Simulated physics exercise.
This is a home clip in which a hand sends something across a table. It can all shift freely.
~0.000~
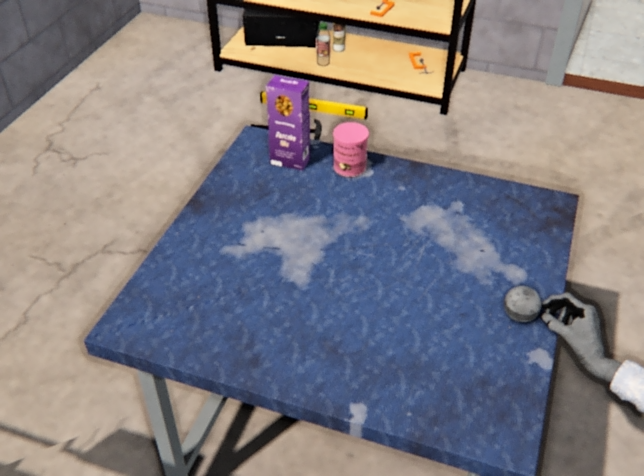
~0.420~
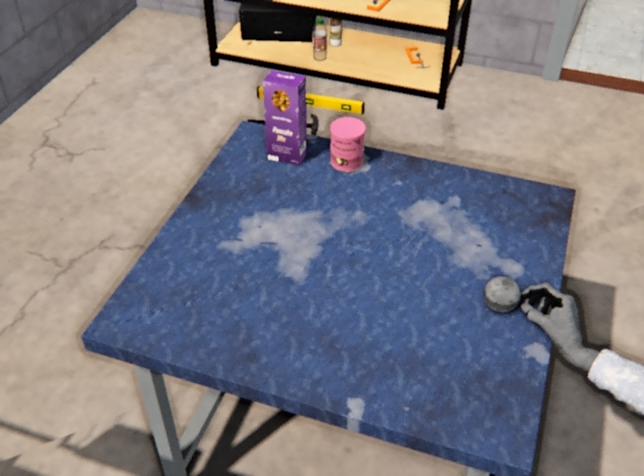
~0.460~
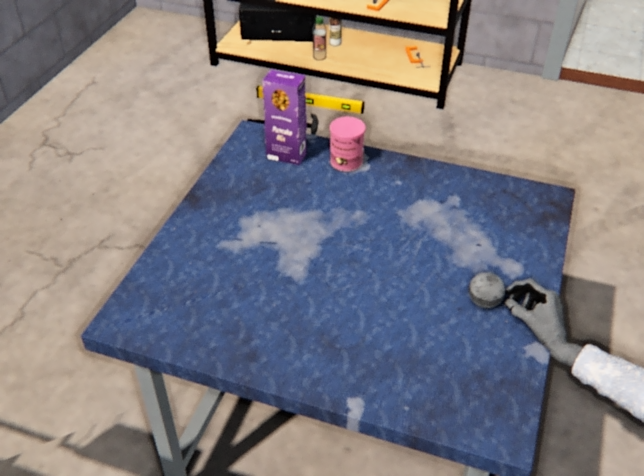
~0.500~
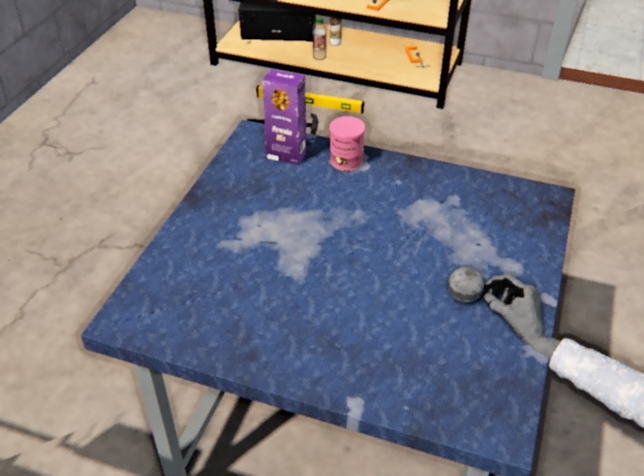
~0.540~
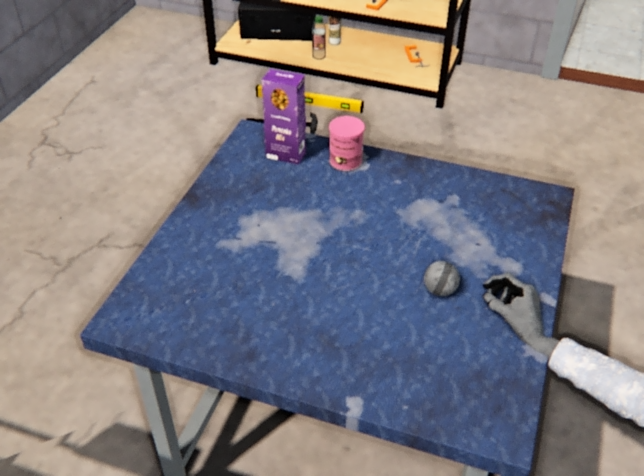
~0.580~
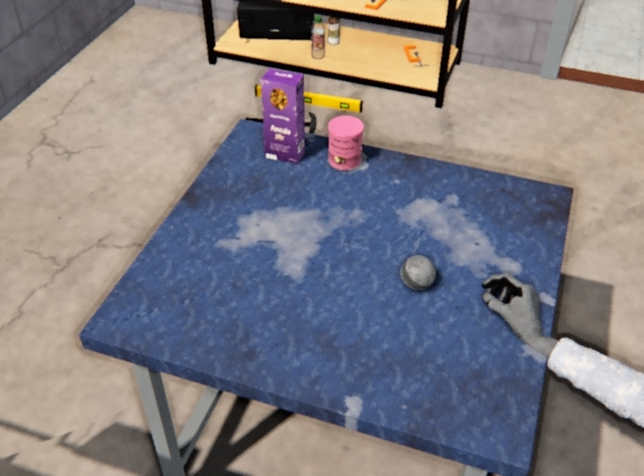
A grey ball moving left across a blue table beside a gloved hand, then rolling on alone after the hand halts.
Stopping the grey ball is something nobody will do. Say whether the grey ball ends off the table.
Off the top.
By 0.78 s, grey ball moved well along near (313, 247).
By 1.08 s, grey ball moved well along near (177, 213).
By 1.28 s, grey ball now off the table.
By 1.58 s, things are still on the move.
When it is over (1.7 s), off the table, grey ball.
